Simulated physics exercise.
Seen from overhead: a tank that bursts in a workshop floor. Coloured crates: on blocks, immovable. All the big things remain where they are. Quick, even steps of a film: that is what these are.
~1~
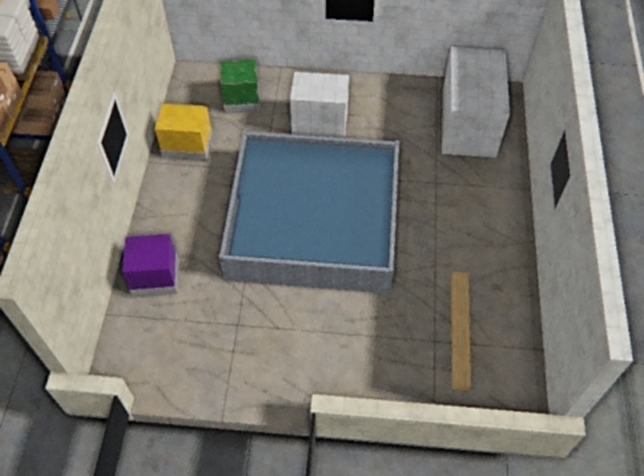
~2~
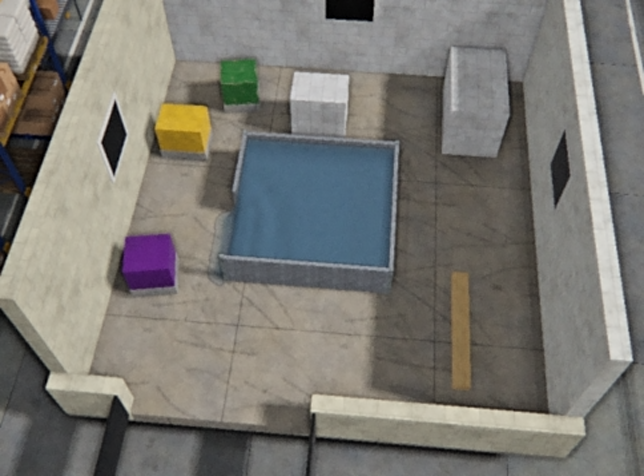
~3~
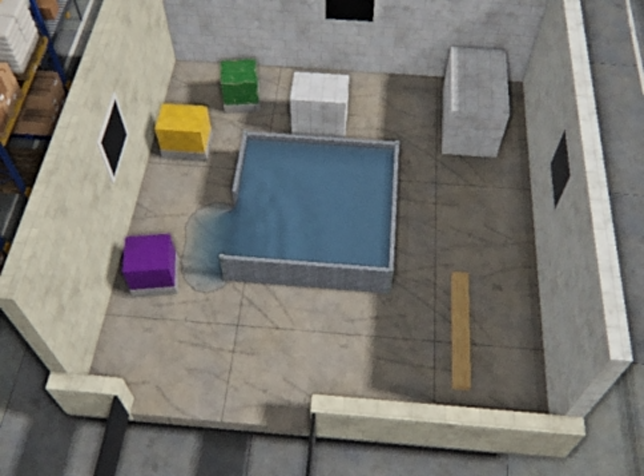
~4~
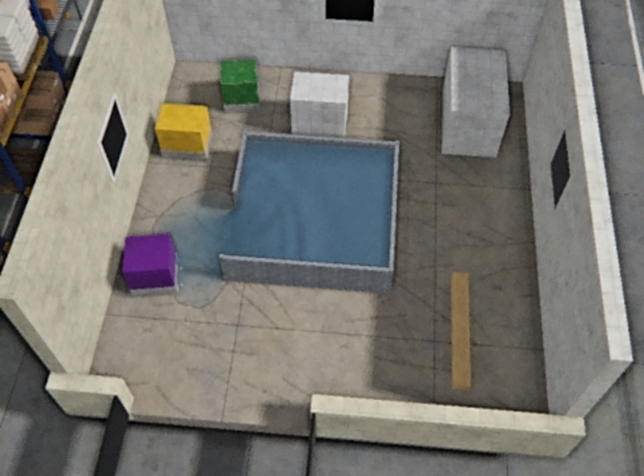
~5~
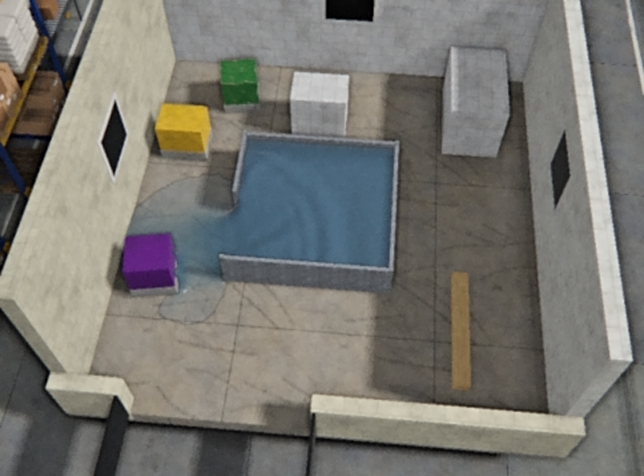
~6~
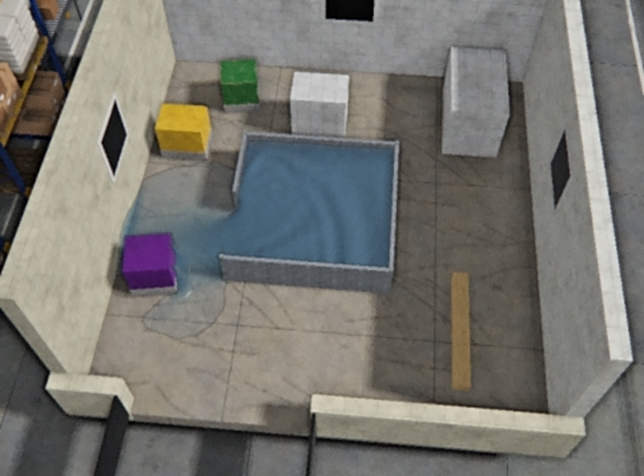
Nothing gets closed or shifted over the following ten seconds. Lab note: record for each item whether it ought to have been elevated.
In the end the green crate is missed by the water this time, the yellow crate is not missed by the water this time, the purple crate is not missed by the water this time.
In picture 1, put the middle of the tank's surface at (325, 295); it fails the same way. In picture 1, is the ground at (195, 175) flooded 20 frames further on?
Submerged.
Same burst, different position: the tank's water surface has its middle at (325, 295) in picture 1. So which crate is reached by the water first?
I'd go with the purple one.
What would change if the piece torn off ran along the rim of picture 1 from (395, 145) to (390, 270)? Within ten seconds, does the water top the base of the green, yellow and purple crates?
Note: Green gets flooded; yellow is never reached; purple is never reached.
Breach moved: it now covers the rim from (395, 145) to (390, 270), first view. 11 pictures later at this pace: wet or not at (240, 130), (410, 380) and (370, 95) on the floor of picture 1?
Spot one spared, spot two inundated, spot three spared.
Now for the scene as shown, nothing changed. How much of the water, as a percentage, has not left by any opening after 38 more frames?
My figure is close to 84 percent.
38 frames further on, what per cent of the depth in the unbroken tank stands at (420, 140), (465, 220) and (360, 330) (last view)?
The three come to near 4, 0 and 0 per cent respectively.
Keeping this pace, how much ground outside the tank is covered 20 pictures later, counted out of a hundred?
I reckon 40 per cent or so.
A moment on, water covers 15 % of the floor; the green crate not reached, the yellow crate water round its plinth, the purple crate water round its plinth.
Next, water covers 30 % of the floor; the green crate not reached, the yellow crate water round its plinth, the purple crate water round its plinth.
Then, water covers 40 % of the floor; the green crate water round its plinth, the yellow crate water round its plinth, the purple crate water round its plinth.
Later, water covers 55 % of the floor; the green crate water round its plinth, the yellow crate water round its plinth, the purple crate water round its plinth.
In the end, water covers 85 % of the floor; the green crate stayed above the water, the yellow crate was topped, the purple crate was topped.
